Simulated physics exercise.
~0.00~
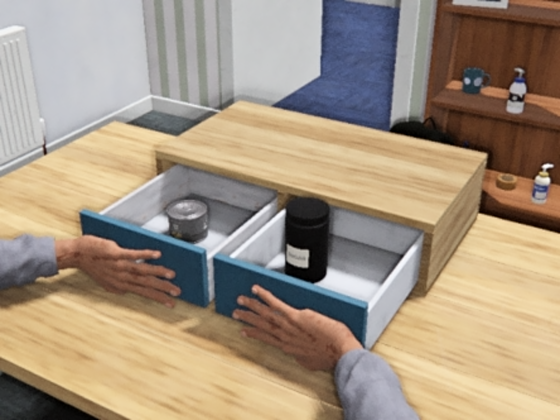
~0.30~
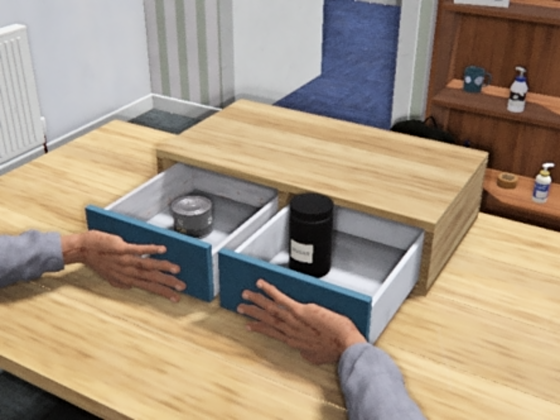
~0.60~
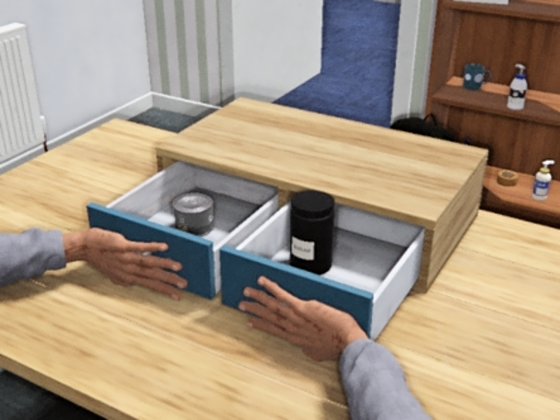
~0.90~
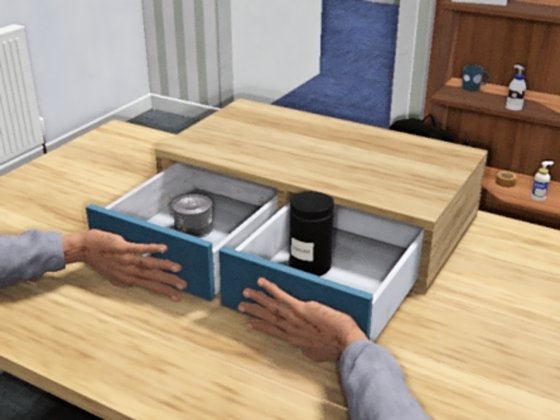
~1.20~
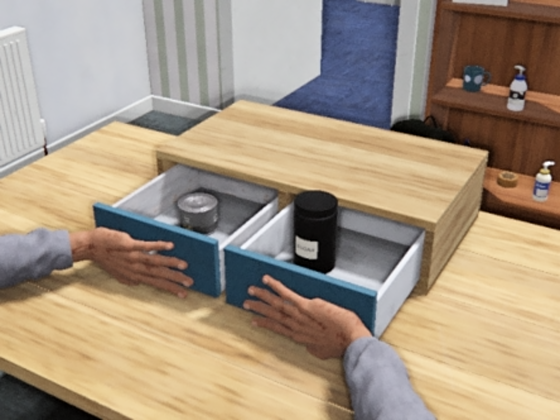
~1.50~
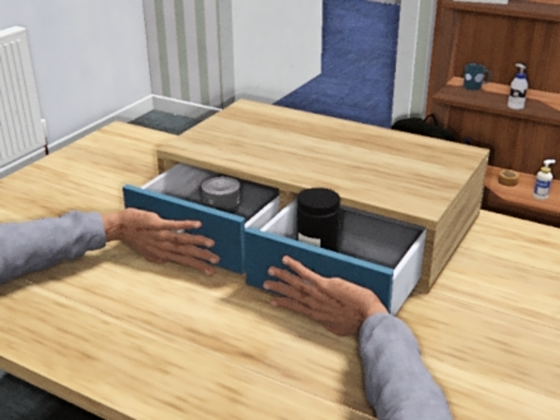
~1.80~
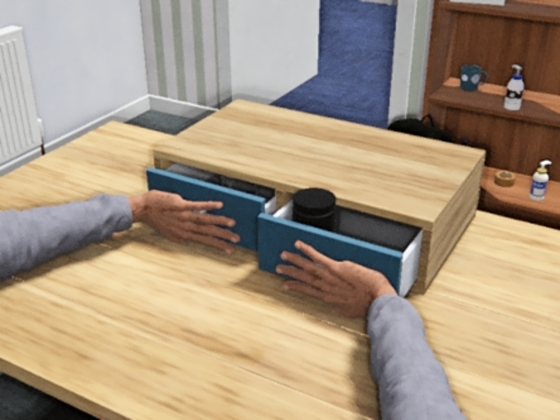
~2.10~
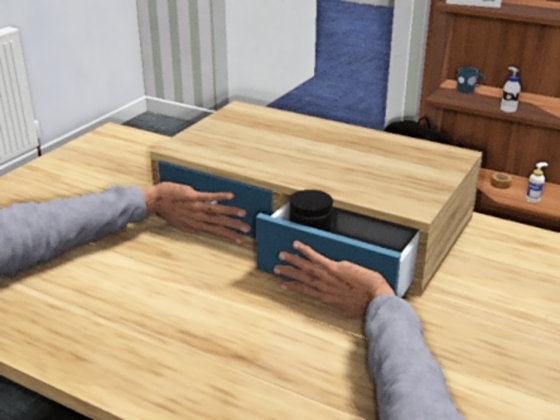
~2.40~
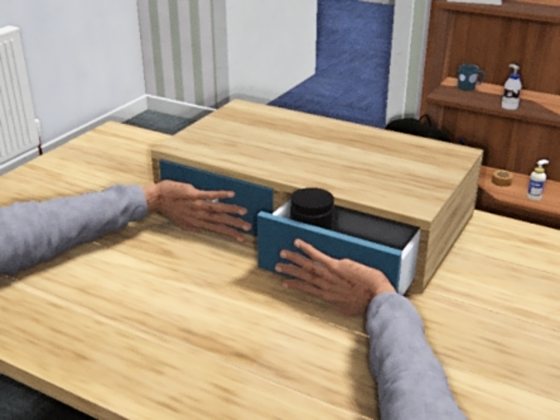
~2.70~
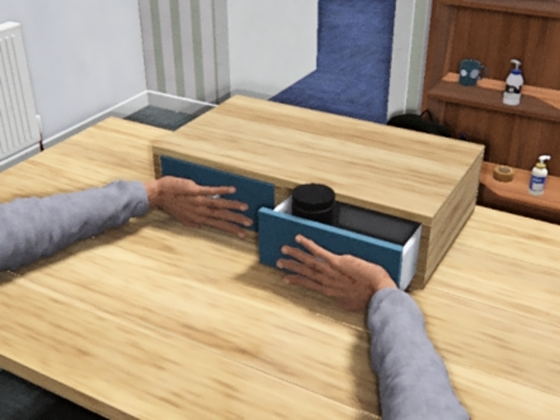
Two hands pushing in the blue-fronted drawers of a small wooden chest, the left shutting, the right staying ajar around a black jar.
